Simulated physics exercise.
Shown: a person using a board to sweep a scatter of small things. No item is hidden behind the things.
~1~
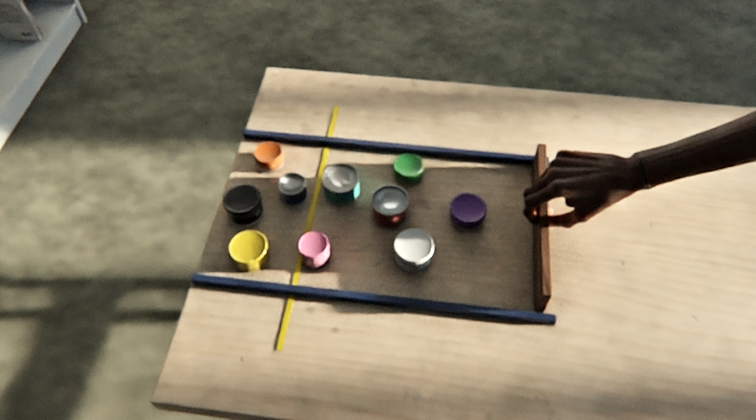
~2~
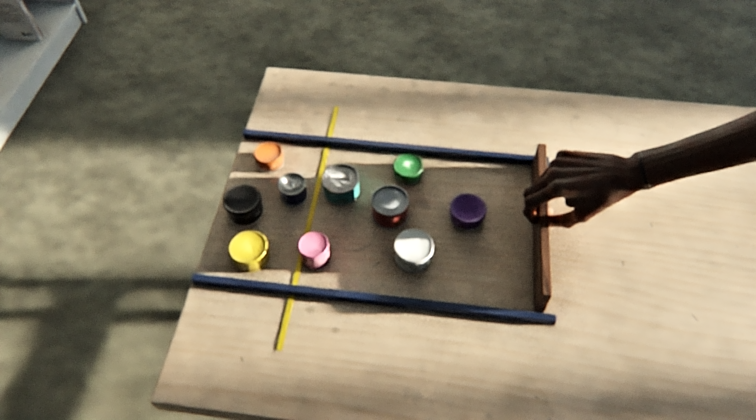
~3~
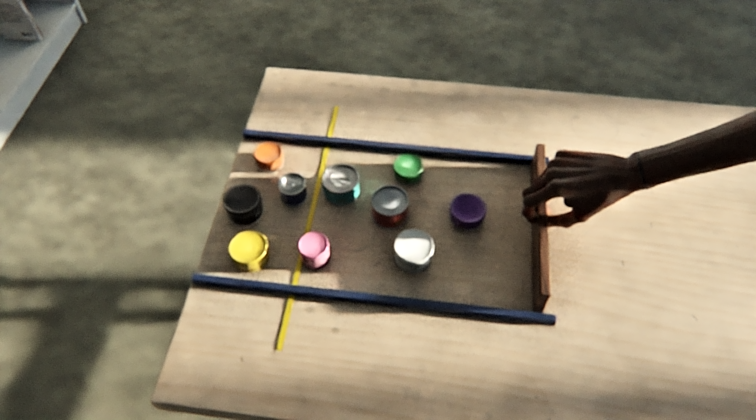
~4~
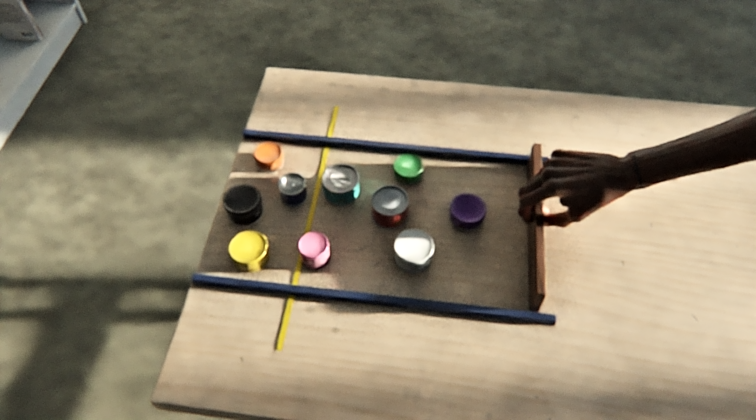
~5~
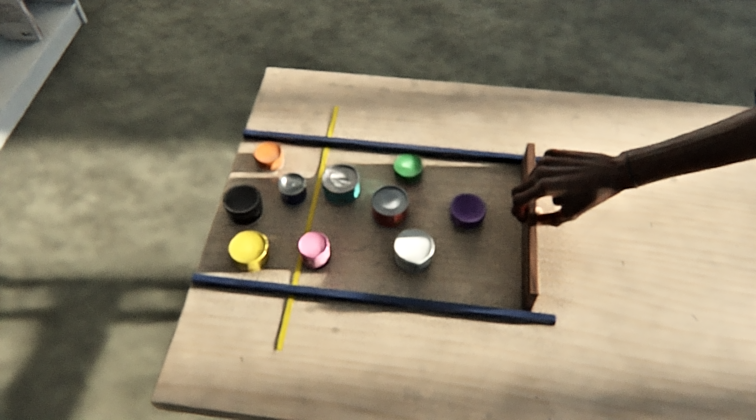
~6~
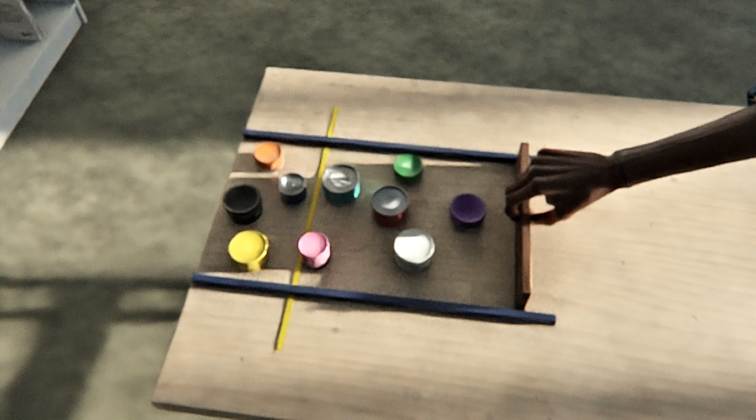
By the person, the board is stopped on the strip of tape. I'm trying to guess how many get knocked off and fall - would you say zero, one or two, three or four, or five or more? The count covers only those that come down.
The push will most likely fail to drop any piece.
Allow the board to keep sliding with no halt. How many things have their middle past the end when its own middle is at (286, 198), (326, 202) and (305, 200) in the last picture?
Going through the three places, I get 1, 0 and 0.
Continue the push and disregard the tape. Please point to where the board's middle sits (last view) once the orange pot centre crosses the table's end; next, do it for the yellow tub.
(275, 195) and (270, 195), roughly.
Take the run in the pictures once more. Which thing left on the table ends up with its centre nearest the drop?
That is the black pot.
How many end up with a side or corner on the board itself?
That would be 3 of them.
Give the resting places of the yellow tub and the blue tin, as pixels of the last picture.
One ends up near (224, 257) and the other near (263, 191).
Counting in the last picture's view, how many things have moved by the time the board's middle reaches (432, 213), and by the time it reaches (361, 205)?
The number moved is 3 and then 6.
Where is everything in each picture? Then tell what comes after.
The first picture shows black pot (244, 205); orange pot (269, 157); yellow tub (250, 252); board (541, 224); tape (312, 211).
The second picture shows orange pot (269, 157); green tin (408, 169).
The third picture shows yellow tub (250, 252); red pot (390, 207).
The fourth picture shows black pot (244, 205); purple tin (467, 212).
The fifth picture shows orange pot (269, 157); pink tub (315, 251).
The sixth picture shows black pot (244, 205); orange pot (269, 157); yellow tub (250, 252); board (523, 222); tape (312, 211).
Soon after, none off yet; black pot at rest near (244, 205); orange pot at rest near (269, 157); yellow tub at rest near (250, 252).
In the end, the number that fall off is zero.
